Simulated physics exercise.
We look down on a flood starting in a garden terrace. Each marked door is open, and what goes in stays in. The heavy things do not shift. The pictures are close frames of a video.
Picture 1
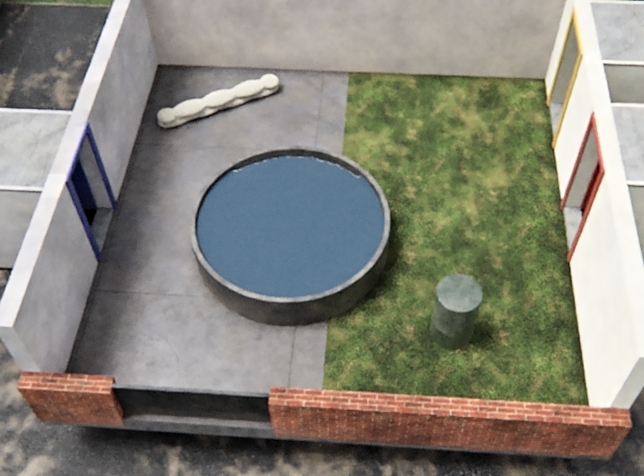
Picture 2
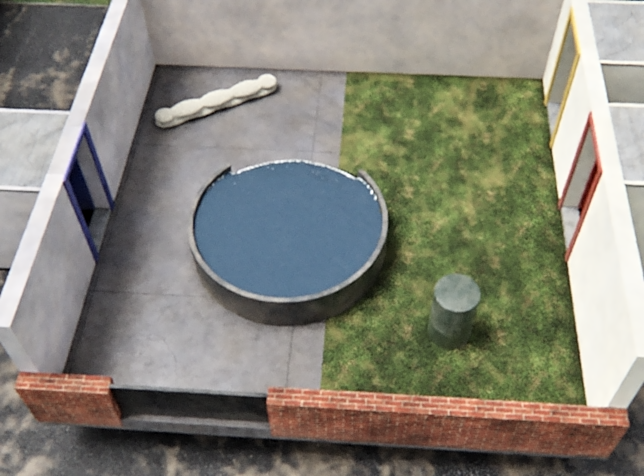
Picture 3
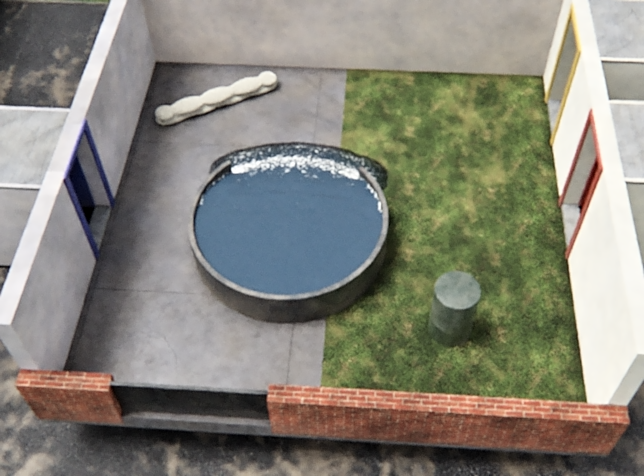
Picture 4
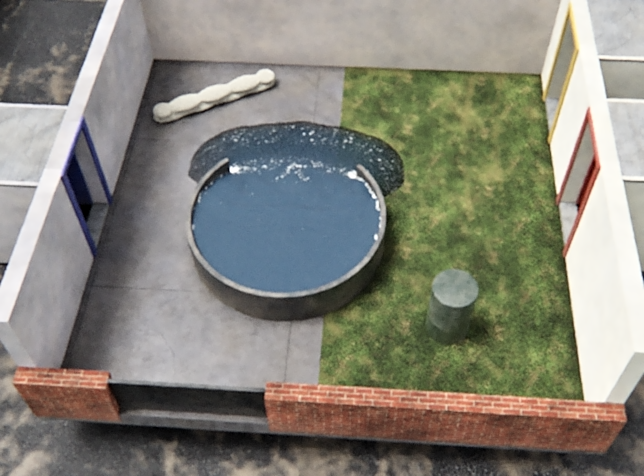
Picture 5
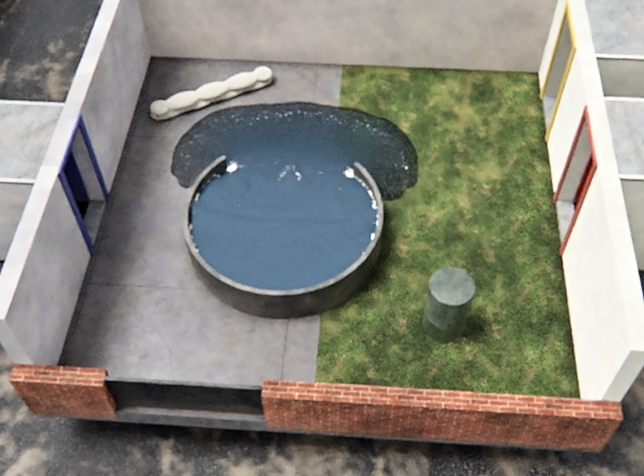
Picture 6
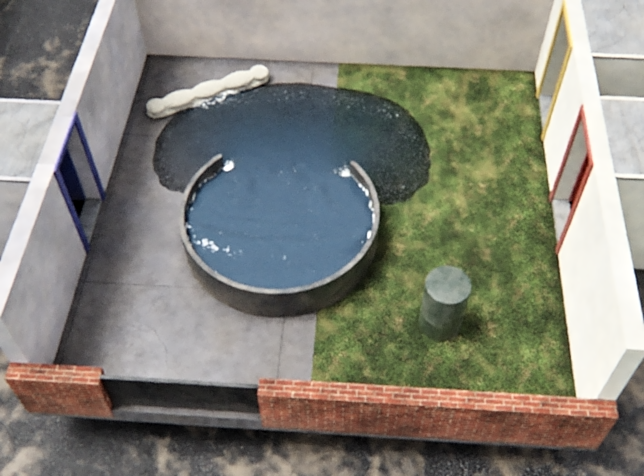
A large round grey-rimmed pool of blue water sits in a walled garden terrace seen from above, straddling grey paving on the left and green grass on the right. A twisted white piece lies behind it, a grey cylinder stands on the grass, and low brick walls line the front. The pool's far rim opens and water pours out, spreading backward and sideways in a widening dark sheet while the view shifts very slightly.
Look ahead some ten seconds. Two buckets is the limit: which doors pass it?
One by one: The yellow door takes more than that; the blue door stays under that; the red door stays under that.
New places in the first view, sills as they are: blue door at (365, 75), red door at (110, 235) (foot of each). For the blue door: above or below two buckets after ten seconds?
My reading: Blue goes over.
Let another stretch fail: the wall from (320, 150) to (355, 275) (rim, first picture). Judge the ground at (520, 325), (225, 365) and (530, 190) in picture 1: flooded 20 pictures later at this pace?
In that order: Under water, no water, wet.
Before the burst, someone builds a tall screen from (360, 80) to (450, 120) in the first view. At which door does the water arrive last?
It is the red one.
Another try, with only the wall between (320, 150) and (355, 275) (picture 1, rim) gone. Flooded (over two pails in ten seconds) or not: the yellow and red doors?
Then: The yellow door lets more in, the red door floods.
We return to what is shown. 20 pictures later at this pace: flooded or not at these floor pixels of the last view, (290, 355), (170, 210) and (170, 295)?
In turn: Not flooded, wet, no water.
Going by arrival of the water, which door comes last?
That is the red door.
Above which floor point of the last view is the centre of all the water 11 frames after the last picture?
Roughly at (291, 169).
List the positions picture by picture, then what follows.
In the first frame, the round pool at (290, 221) is whole and still.
In the second frame, water pours out on the round pool's far side and has run to a hidden place.
In the third frame, the front is at (382, 182), out from the gap on the round pool's far side.
In the fourth frame, water pours out on the round pool's far side and has run to (202, 152).
In the fifth frame, the front is at (411, 152), out from the gap on the round pool's far side.
In the sixth frame, the front is at (408, 117), out from the gap on the round pool's far side.
A moment on, water covers 25 % of the floor; the yellow door not reached, the blue door not reached, the red door not reached.
Next, water covers 35 % of the floor; the yellow door not reached, the blue door not reached, the red door not reached.
Then, water covers 50 % of the floor; the yellow door wet at the sill, nothing in, the blue door wet at the sill, nothing in, the red door not reached.
Later, water covers 75 % of the floor; the yellow door over two buckets in, the blue door wet at the sill, nothing in, the red door wet at the sill, nothing in.
In the end, water covers 95 % of the floor; the yellow door over two buckets in, the blue door wet at the sill, nothing in, the red door wet at the sill, nothing in.
